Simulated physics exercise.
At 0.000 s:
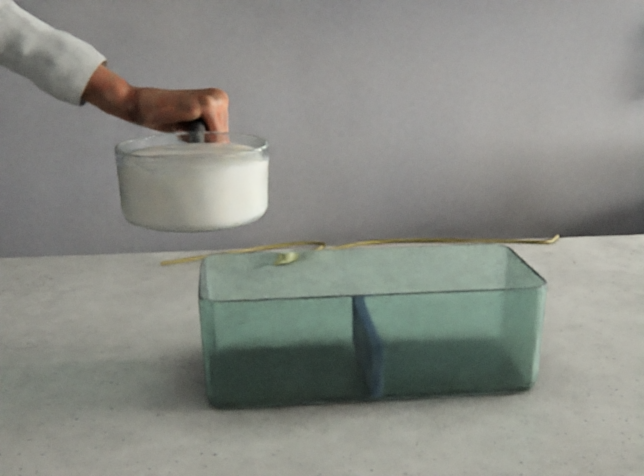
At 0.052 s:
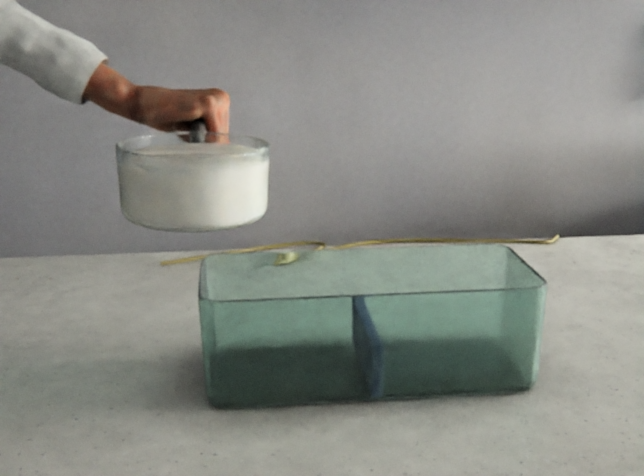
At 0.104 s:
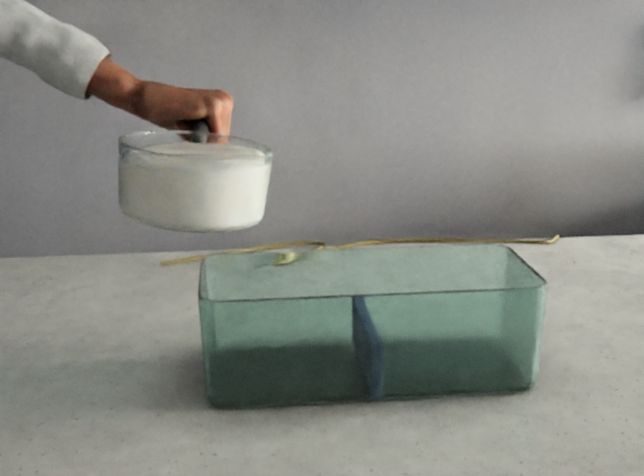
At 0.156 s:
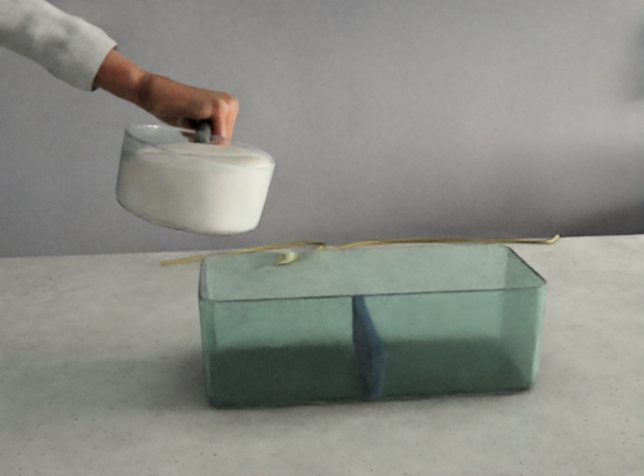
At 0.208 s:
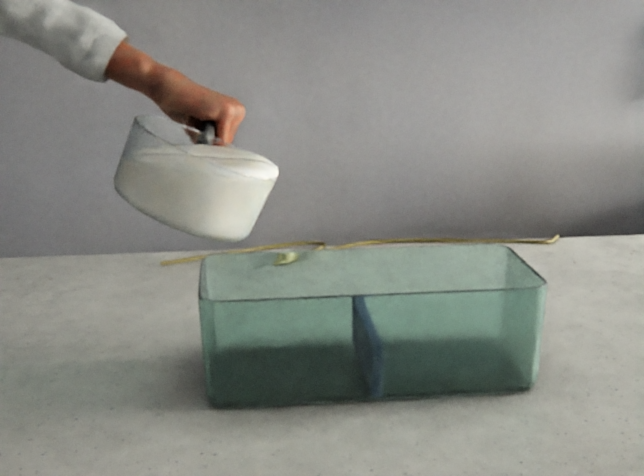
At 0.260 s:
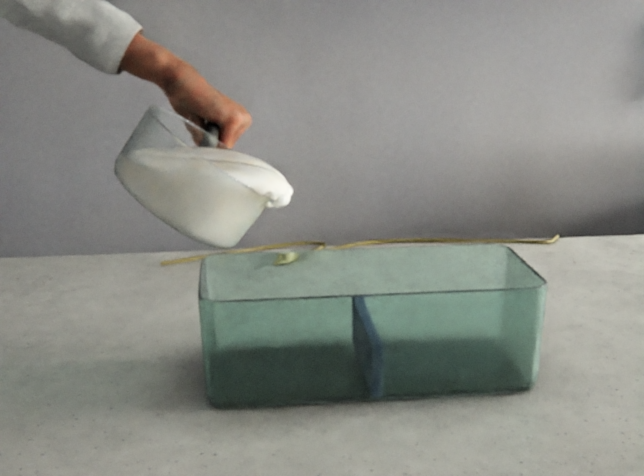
A hand held a clear saucepan of milk above the left end of a long, greenish glass basin with a low divider, then tilted it steadily rightward until milk began slipping over the lip.
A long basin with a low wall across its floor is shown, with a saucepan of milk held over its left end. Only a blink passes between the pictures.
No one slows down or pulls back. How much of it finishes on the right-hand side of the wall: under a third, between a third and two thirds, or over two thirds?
I'd put the amount right of the wall under the one-third mark.
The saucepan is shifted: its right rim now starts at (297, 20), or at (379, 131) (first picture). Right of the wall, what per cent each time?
In turn 45 and 80 in a hundred.
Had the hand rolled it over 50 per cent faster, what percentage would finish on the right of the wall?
I'd say close to 15 per cent.
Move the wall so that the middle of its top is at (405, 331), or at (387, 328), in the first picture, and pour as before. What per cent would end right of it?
20 % and 20 %, roughly.
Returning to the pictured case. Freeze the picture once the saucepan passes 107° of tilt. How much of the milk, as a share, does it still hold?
10 per cent or so.
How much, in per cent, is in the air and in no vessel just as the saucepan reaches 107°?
It comes to around 20 per cent.
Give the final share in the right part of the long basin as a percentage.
It comes to some 10 per cent.
Then, 0.54 s in, the tilt is 107° and 12 per cent is still to pour, 68 is left of the wall and 0 right of it.
Then, 0.75 s in, the tilt is 122° and 1 per cent is still to pour, 87 is left of the wall and 5 right of it.
Then, 0.96 s in, the tilt is 122° and 0 per cent is still to pour, 89 is left of the wall and 8 right of it.
Then, 1.20 s in, the tilt is 122° and 0 per cent is still to pour, 89 is left of the wall and 8 right of it.
Finally, 88 per cent lies left of the wall, 8 right of it and 4 outside.
